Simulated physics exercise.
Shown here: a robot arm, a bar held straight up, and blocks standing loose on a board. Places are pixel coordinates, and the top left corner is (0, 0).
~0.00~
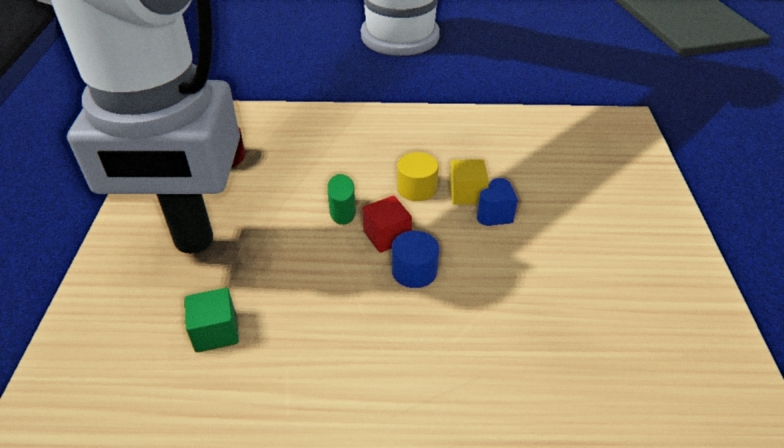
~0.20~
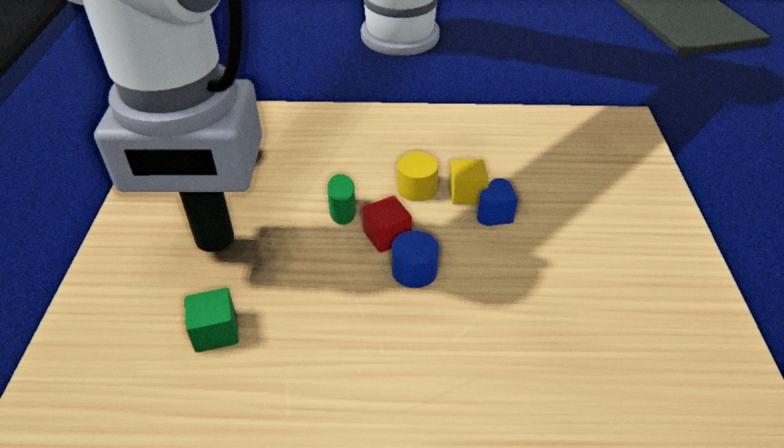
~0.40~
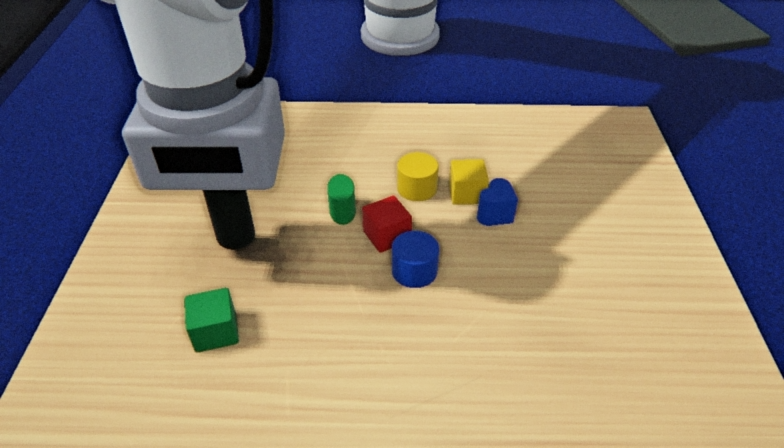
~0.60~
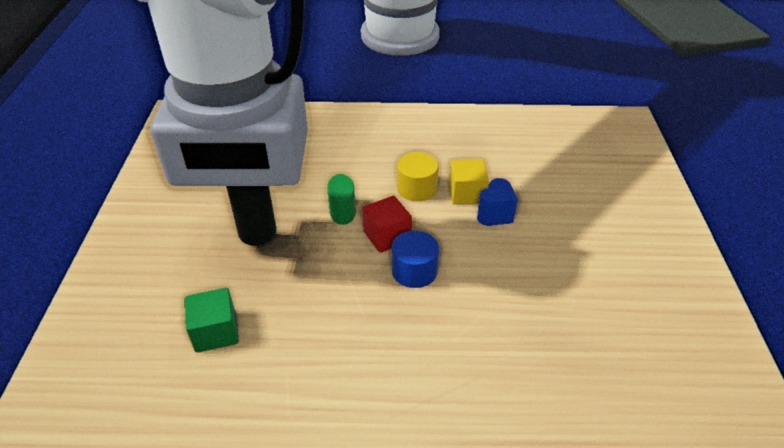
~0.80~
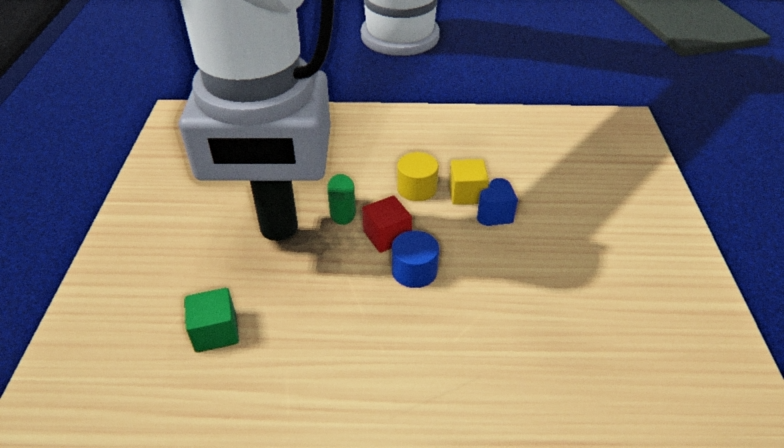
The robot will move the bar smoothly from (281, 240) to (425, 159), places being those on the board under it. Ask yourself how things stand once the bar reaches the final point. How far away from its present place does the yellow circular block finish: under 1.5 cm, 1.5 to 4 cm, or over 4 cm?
Shift of over 4 cm.
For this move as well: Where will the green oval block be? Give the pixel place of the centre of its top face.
It ends at (444, 122).
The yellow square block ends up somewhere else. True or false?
This is true.
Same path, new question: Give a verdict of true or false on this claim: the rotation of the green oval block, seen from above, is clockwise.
The statement is incorrect.
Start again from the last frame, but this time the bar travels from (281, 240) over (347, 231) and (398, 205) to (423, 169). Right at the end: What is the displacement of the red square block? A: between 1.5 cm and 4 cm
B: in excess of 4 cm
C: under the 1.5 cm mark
A (between 1.5 cm and 4 cm)
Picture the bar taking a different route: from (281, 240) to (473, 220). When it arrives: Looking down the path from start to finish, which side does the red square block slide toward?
The red square block goes right.
What follows on the original path. One third of the way, bar (334, 200); green oval block (362, 175).
Two thirds of the way, bar (382, 173); green oval block (407, 148), turned 15° anticlockwise; yellow circular block (441, 157); yellow square block (476, 169), turned 20° clockwise.
At the end, bar (426, 149); green oval block (444, 122), turned 40° anticlockwise; red square block still; yellow circular block (462, 146); yellow square block (482, 170), turned 45° clockwise.
